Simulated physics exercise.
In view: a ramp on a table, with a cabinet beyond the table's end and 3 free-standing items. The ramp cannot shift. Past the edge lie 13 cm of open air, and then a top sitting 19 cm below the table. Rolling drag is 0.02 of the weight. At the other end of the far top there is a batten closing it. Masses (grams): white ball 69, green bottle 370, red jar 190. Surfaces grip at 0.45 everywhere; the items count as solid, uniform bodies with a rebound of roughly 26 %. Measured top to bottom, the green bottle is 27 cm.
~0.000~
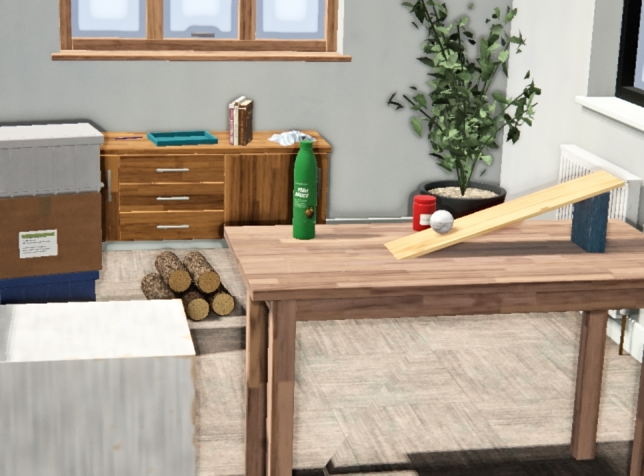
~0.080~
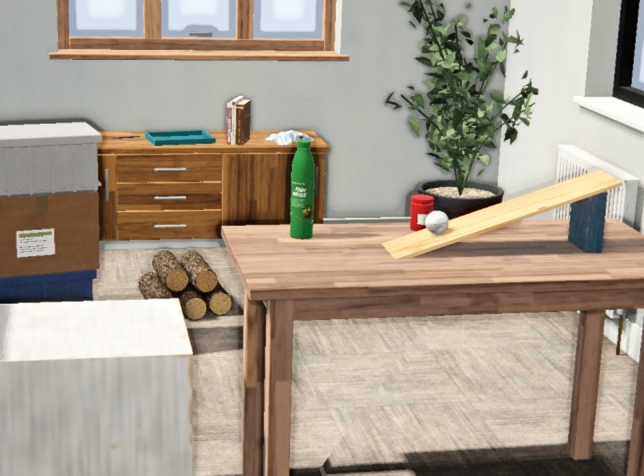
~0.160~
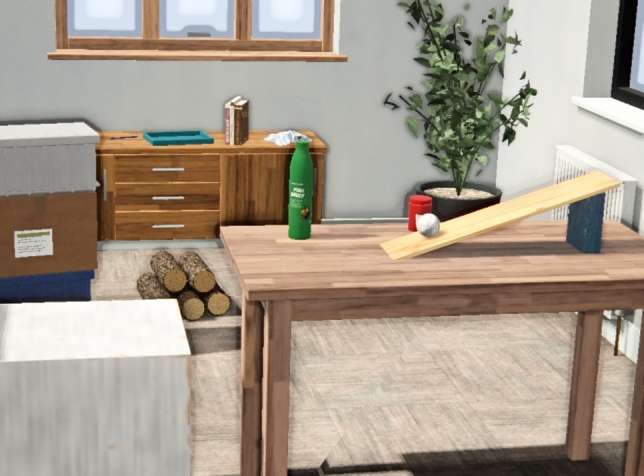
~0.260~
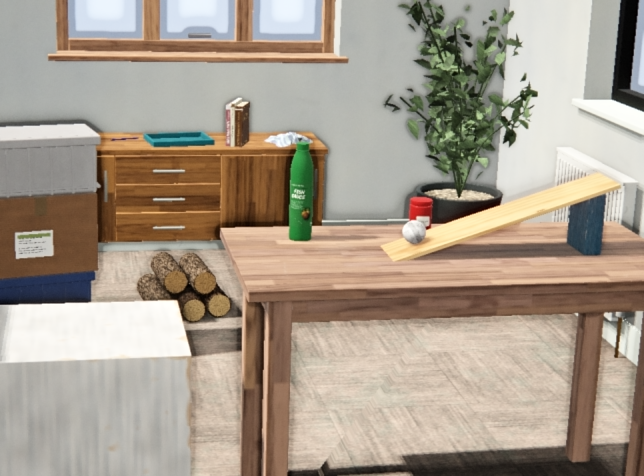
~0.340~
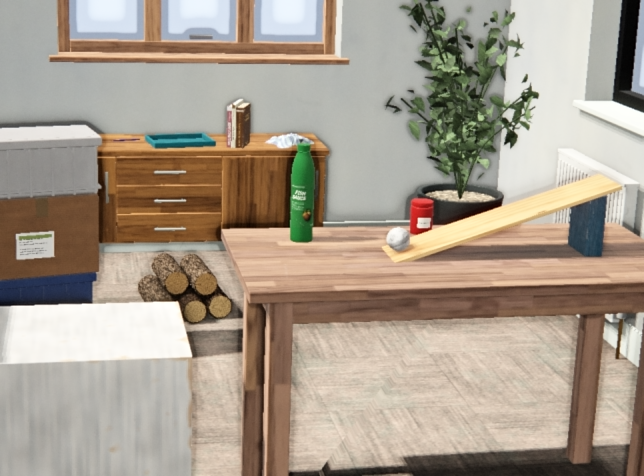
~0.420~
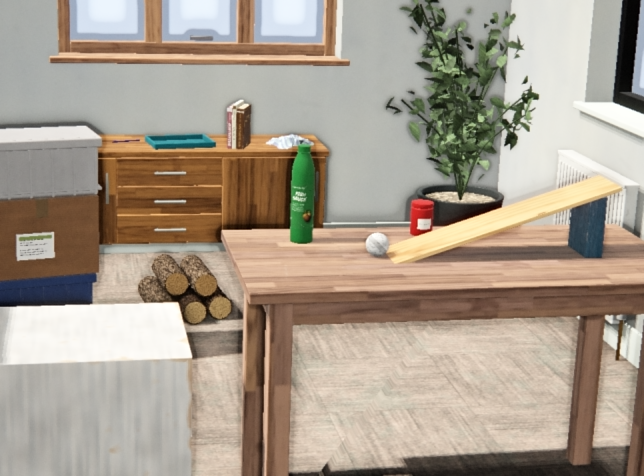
The clip opens on a white ball low on a wooden ramp propped on a table, with a green bottle to the left and a red jar close behind. The ball rolls left down the ramp, passing in front of the jar, then leaves the ramp's lower end and moves onto the tabletop.
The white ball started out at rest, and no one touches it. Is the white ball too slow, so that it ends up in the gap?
Oh, it makes it.
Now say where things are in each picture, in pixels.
Edge 56 cm away; white ball (442, 222); green bottle (305, 190), in the first picture.
Edge 56 cm away; white ball (437, 223); green bottle (303, 189), in the second picture.
Edge 54 cm away; white ball (428, 226); green bottle (301, 190), in the third picture.
Edge 50 cm away; white ball (414, 232); green bottle (302, 191), in the fourth picture.
Edge 45 cm away; white ball (398, 239); green bottle (303, 193), in the fifth picture.
Edge 39 cm away; white ball (378, 245); green bottle (303, 194), in the sixth picture.
After 0.82 s, edge 10 cm away; white ball near (272, 247).
After 1.22 s, 17 cm past the table's edge; white ball near (170, 314).
By the end (1.7 s), 46 cm past the table's edge; the bystanders in place, give or take 8 cm.
